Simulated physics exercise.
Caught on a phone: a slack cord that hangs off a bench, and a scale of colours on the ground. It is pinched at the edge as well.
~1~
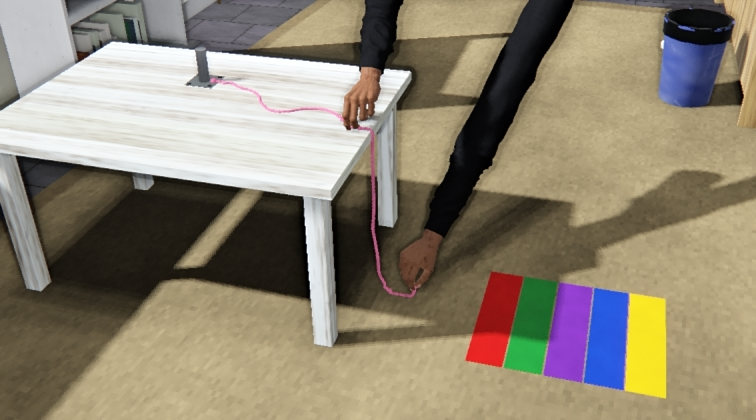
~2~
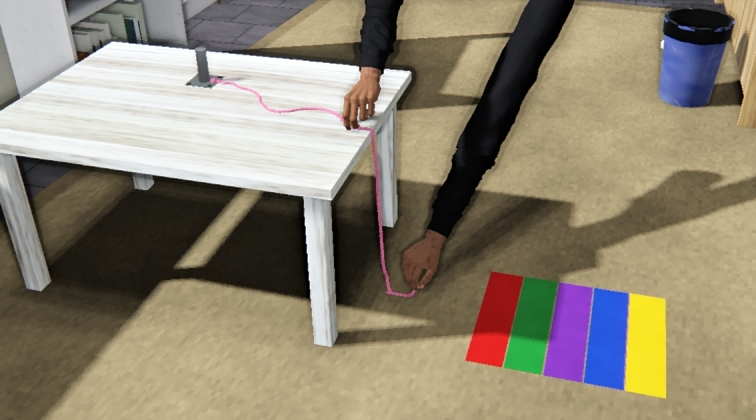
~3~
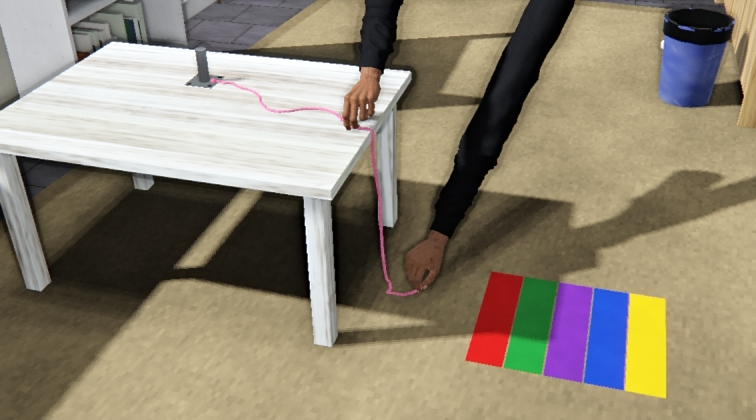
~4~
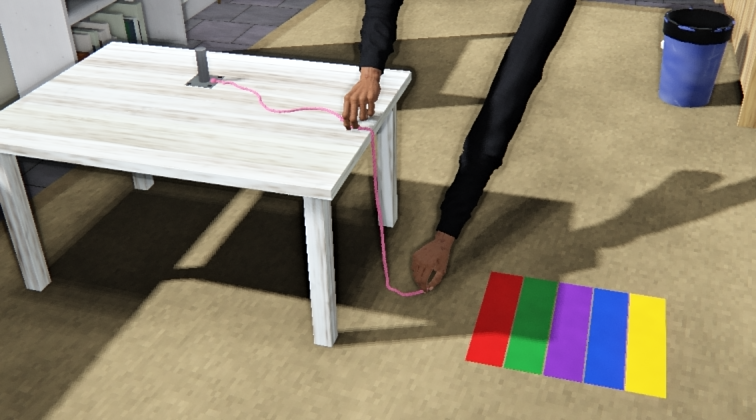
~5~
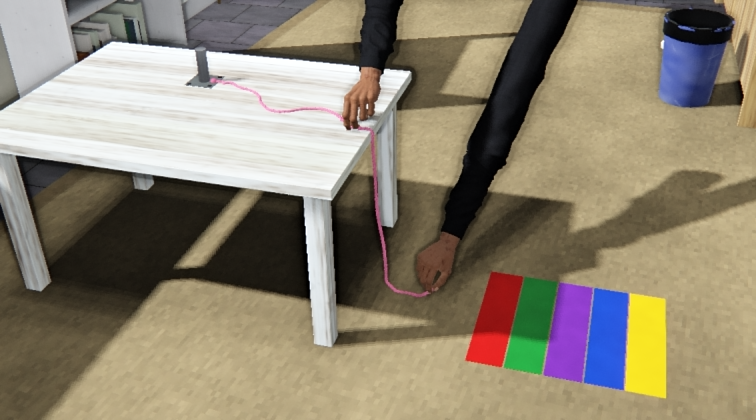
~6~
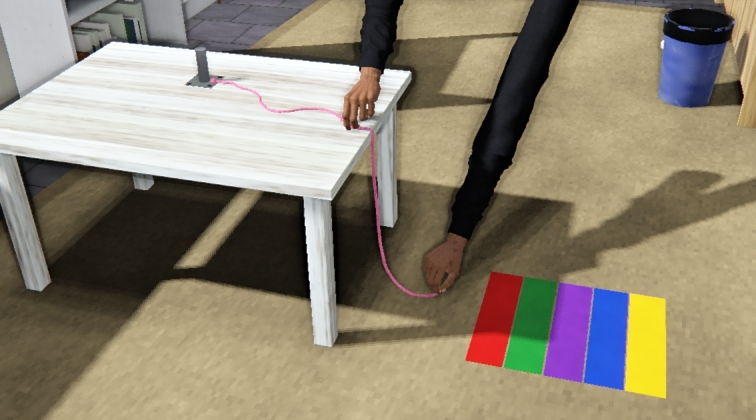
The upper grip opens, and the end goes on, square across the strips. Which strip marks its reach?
The end stops over the purple strip.
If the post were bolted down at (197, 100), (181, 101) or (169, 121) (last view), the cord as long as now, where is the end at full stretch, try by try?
The places are (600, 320), (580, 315) and (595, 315).
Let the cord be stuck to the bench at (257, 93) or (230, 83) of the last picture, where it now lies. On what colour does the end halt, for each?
In that order: Purple; purple.
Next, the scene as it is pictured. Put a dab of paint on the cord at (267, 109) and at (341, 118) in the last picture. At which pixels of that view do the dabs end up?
The first at (294, 102), the second at (367, 121).
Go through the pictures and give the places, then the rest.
The first frame shows end (415, 287); red (488, 346); green (526, 353); purple (565, 360); blue (605, 367); yellow (646, 375).
The second frame shows end (418, 287); cord through (237, 86) (267, 109) (333, 113) (373, 147) (380, 216) (386, 275).
The third frame shows end (421, 288).
The fourth frame shows end (427, 289); cord through (237, 86) (267, 109) (333, 113) (373, 147) (380, 216) (387, 275).
The fifth frame shows end (433, 290).
The sixth frame shows end (440, 291); cord through (237, 86) (267, 109) (333, 113) (373, 147) (378, 216) (390, 275).
Soon after, end near (499, 301); over red.
Then, end near (546, 309); over green.
At full stretch, end near (575, 313); over purple. It gets as far as the purple strip.
